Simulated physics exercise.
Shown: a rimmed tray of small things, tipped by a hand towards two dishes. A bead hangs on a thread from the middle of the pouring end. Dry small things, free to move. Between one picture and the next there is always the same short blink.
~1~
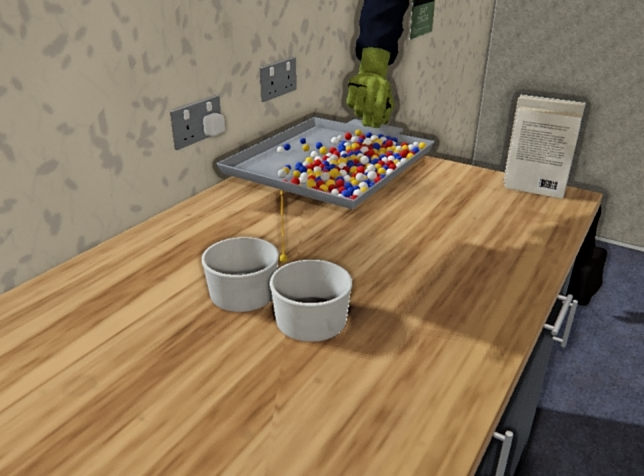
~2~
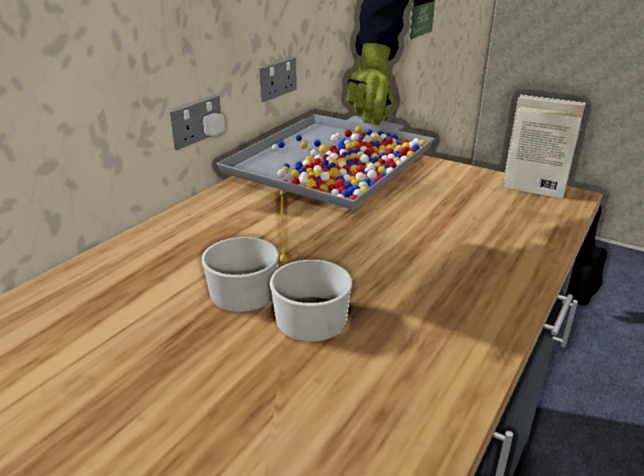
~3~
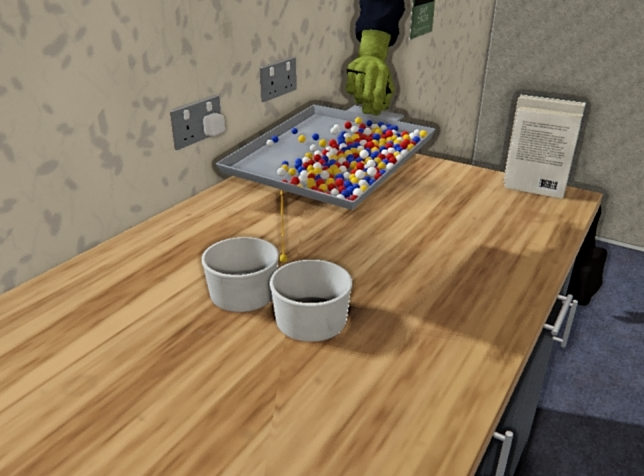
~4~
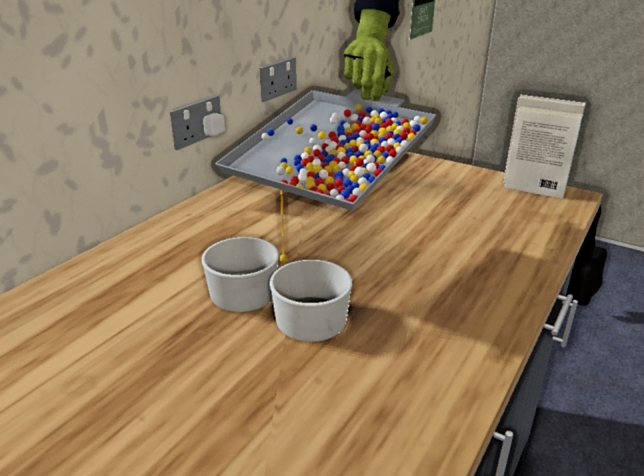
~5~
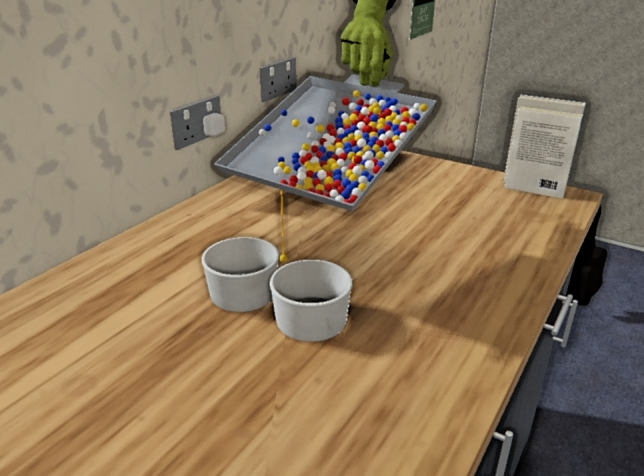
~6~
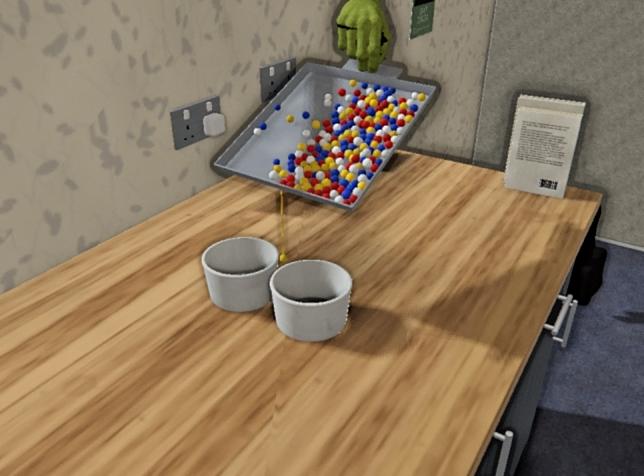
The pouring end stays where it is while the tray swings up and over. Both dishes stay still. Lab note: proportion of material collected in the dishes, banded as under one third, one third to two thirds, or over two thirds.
Fails to reach a third.
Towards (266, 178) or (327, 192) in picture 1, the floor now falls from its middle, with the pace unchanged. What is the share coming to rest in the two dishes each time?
Lab note: Try one about 50 %, try two about 40 %.
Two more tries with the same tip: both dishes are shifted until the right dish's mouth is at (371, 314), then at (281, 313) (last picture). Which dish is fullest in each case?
Run 1: The one on the left side. Run 2: The one on the right side.
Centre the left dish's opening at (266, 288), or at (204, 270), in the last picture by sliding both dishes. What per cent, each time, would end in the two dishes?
Close to 70 in a hundred, then close to 70 in a hundred.
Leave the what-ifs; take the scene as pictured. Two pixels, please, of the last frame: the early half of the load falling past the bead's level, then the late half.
Around (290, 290) at first; around (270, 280) after that.
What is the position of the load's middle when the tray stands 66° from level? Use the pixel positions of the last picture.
Near (304, 189).
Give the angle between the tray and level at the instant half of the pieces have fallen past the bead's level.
Near 85 degrees.
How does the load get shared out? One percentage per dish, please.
Per cent held at the end: Left dish 10, right dish 10.
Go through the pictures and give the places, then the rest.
The first frame shows corners of the pouring end at (221, 163) and (353, 198), level; middle of the load at (356, 162), round plastic beads; left dish at (218, 288); right dish at (289, 317); bead on its thread at (284, 258).
The second frame shows corners of the pouring end at (221, 163) and (353, 198), level; middle of the load at (356, 161).
The third frame shows corners of the pouring end at (221, 163) and (352, 199), tipped barely, level across its low end; middle of the load at (356, 156), a small part on the move.
The fourth frame shows corners of the pouring end at (220, 163) and (352, 201), tipped a little, level across its low end; middle of the load at (355, 149), a small part on the move.
The fifth frame shows corners of the pouring end at (219, 163) and (351, 202), tipped clearly, level across its low end; middle of the load at (354, 143), a small part on the move.
The sixth frame shows corners of the pouring end at (219, 163) and (351, 203), tipped clearly, level across its low end; middle of the load at (351, 140), nearly all on the move; left dish at (218, 288); right dish at (289, 317).
Soon, tray tipped steeply; about two thirds on the tray; a stray few in the right dish; a small part outside both; about a quarter in the air.
A while on, tray tipped past a quarter turn; a small part in the right dish; a small part in the left dish; about two thirds outside both; a small part in the air.
Towards the end, tray tipped past a quarter turn; a small part in the right dish; a small part in the left dish; most outside both.
Finally, tray tipped past a quarter turn; a small part in the right dish; a small part in the left dish; most outside both.
